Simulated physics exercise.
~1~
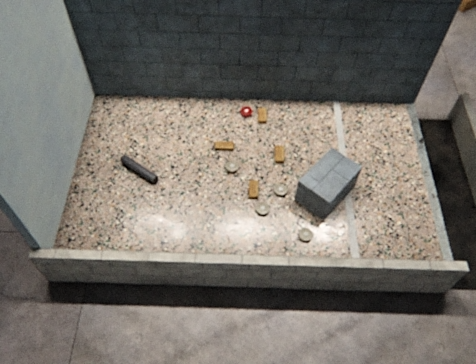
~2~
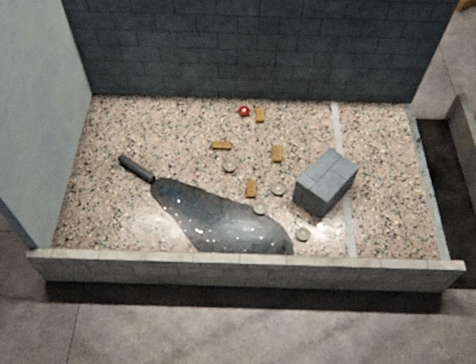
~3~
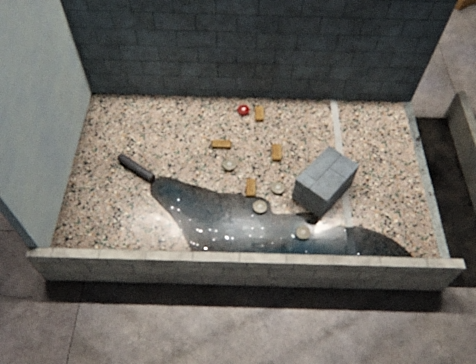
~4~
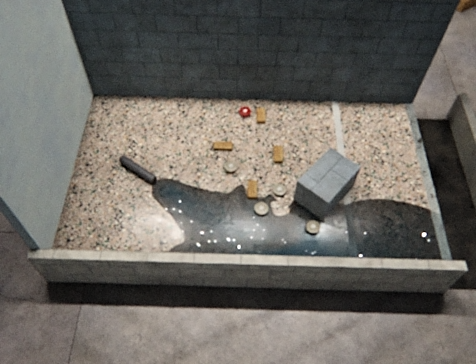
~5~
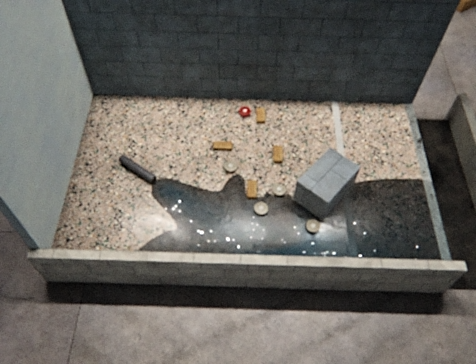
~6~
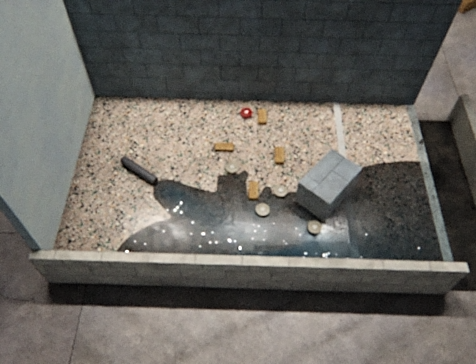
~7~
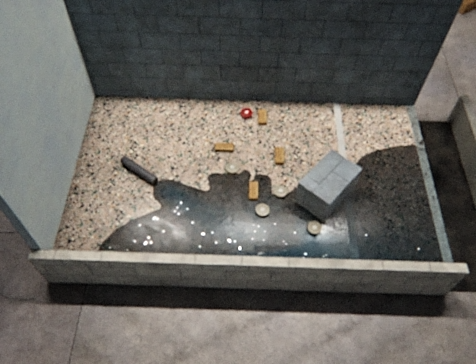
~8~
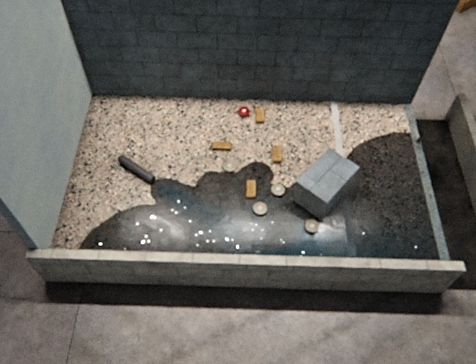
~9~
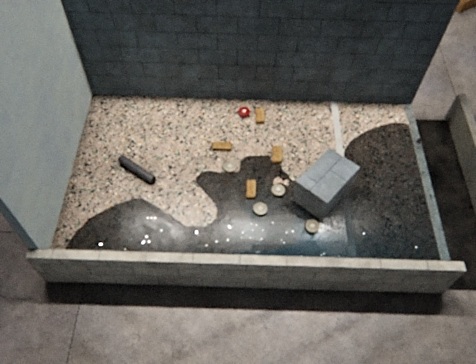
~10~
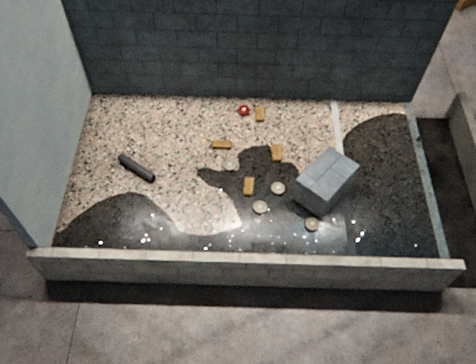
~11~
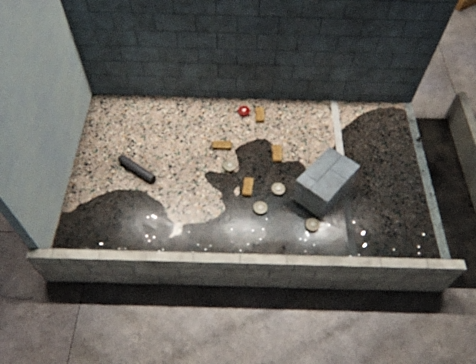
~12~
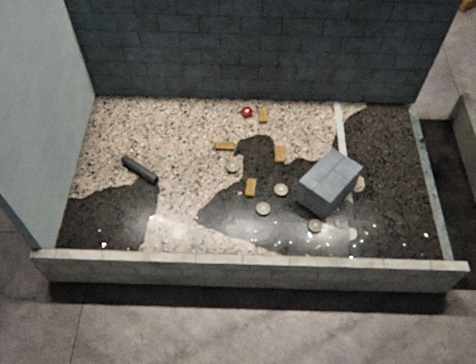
Water spread from the end of a short dark pipe across the speckled floor, running along the front and around the grey block to the right, then left along the near wall, while the red lid stayed dry near the back.
